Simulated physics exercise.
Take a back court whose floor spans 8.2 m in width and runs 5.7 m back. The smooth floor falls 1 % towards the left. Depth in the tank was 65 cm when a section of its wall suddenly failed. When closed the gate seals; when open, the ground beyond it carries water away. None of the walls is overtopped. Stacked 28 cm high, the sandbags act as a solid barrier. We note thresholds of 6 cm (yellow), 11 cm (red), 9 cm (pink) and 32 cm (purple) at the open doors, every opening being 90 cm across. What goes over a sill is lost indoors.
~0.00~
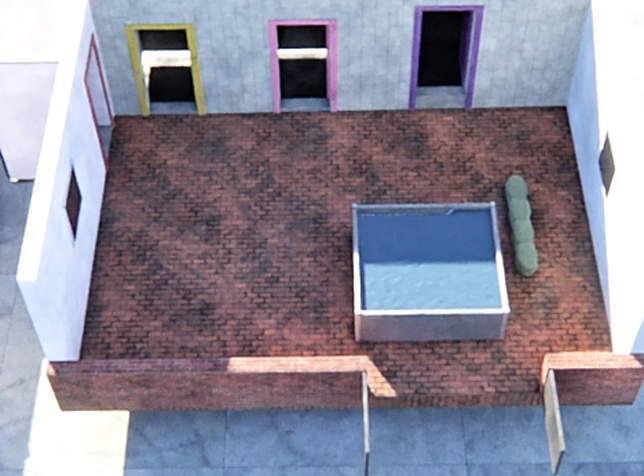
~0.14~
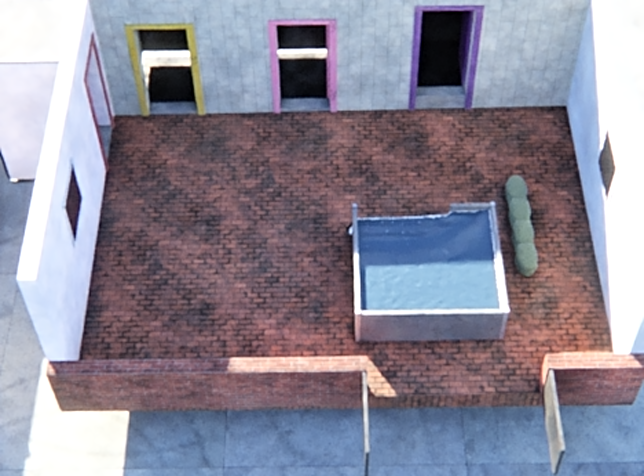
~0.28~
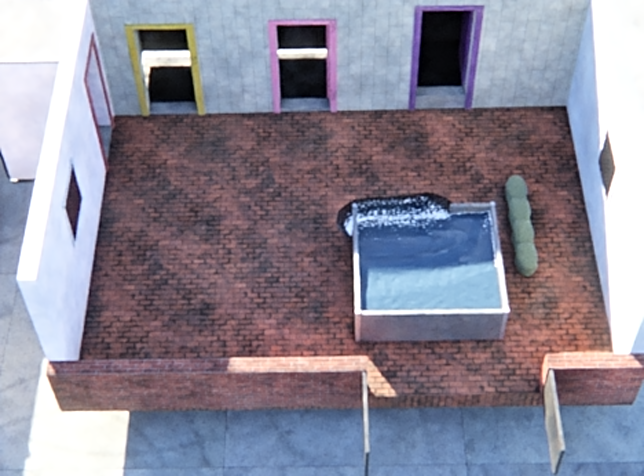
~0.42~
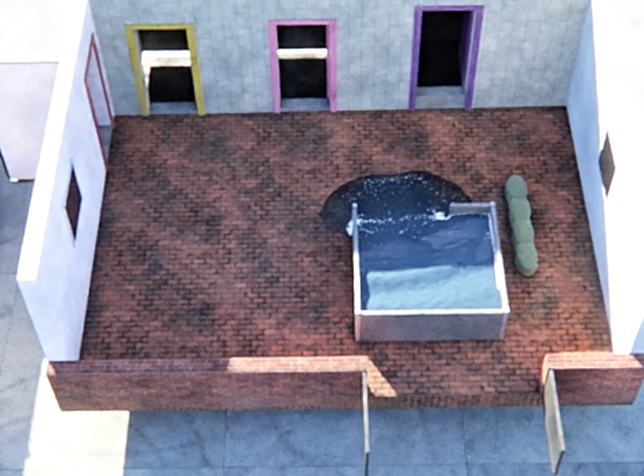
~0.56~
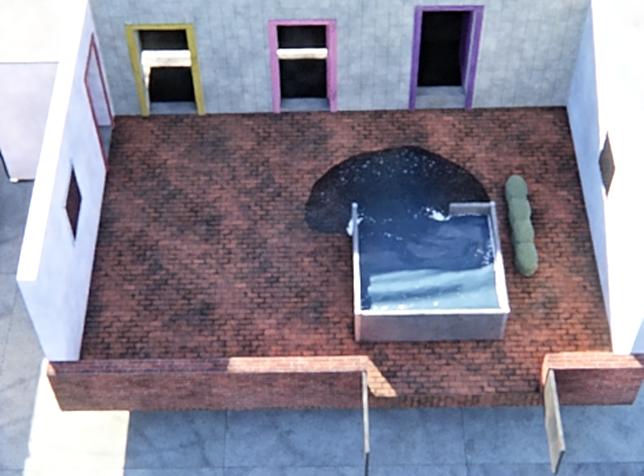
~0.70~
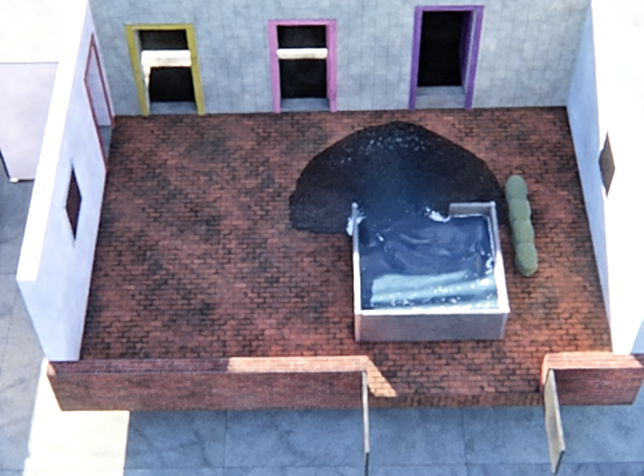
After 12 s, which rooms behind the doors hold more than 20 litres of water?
At the yellow door the limit will be broken. At the red door the limit will be broken. At the pink door the limit will be broken. At the purple door the limit will hold.
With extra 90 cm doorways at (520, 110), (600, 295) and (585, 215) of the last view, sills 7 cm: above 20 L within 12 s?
Well, the first is on the high side, the second is on the low side, and the third is on the low side.
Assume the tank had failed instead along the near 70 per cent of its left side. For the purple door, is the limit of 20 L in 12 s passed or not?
Compared with the limit, purple is less.
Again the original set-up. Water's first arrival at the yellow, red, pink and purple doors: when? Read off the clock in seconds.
Yellow = 2.2 s, red = 2.6 s, pink = 1.1 s, purple = 0.9 s.
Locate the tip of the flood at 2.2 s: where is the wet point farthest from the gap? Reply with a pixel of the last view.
I'd put it close to (174, 118).
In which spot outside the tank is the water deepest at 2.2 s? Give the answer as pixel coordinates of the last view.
Look around (373, 121).
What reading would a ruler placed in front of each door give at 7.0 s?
In cm: Yellow 8, red 15, pink 9, purple 8.
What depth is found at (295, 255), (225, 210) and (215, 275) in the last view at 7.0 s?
0, 2 and 1 cm.
After 1.4 s water covers 25 % of the floor and is deepest (35 cm) near (363, 114); yellow door not reached, red door not reached, pink door 19 cm at the sill, 2 L in, purple door 26 cm at the sill, 0 L in.
After 2.2 s water covers 30 % of the floor and is deepest (34 cm) near (373, 121); yellow door 4 cm at the sill, 0 L in, red door not reached, pink door 24 cm at the sill, 54 L in, purple door 29 cm at the sill, 0 L in.
After 3.5 s water covers 45 % of the floor and is deepest (28 cm) near (123, 126); yellow door 8 cm at the sill, 5 L in, red door 25 cm at the sill, 29 L in, pink door 17 cm at the sill, 126 L in, purple door 17 cm at the sill, 0 L in.
After 7.0 s water covers 75 % of the floor and is deepest (16 cm) near (112, 134); yellow door 8 cm at the sill, 15 L in, red door 15 cm at the sill, 153 L in, pink door 9 cm at the sill, 158 L in, purple door 8 cm at the sill, 0 L in.
After 12.0 s water covers 95 % of the floor and is deepest (10 cm) near (75, 387); yellow door 8 cm at the sill, 41 L in, red door 10 cm at the sill, 166 L in, pink door 5 cm at the sill, 159 L in, purple door 3 cm at the sill, 0 L in.
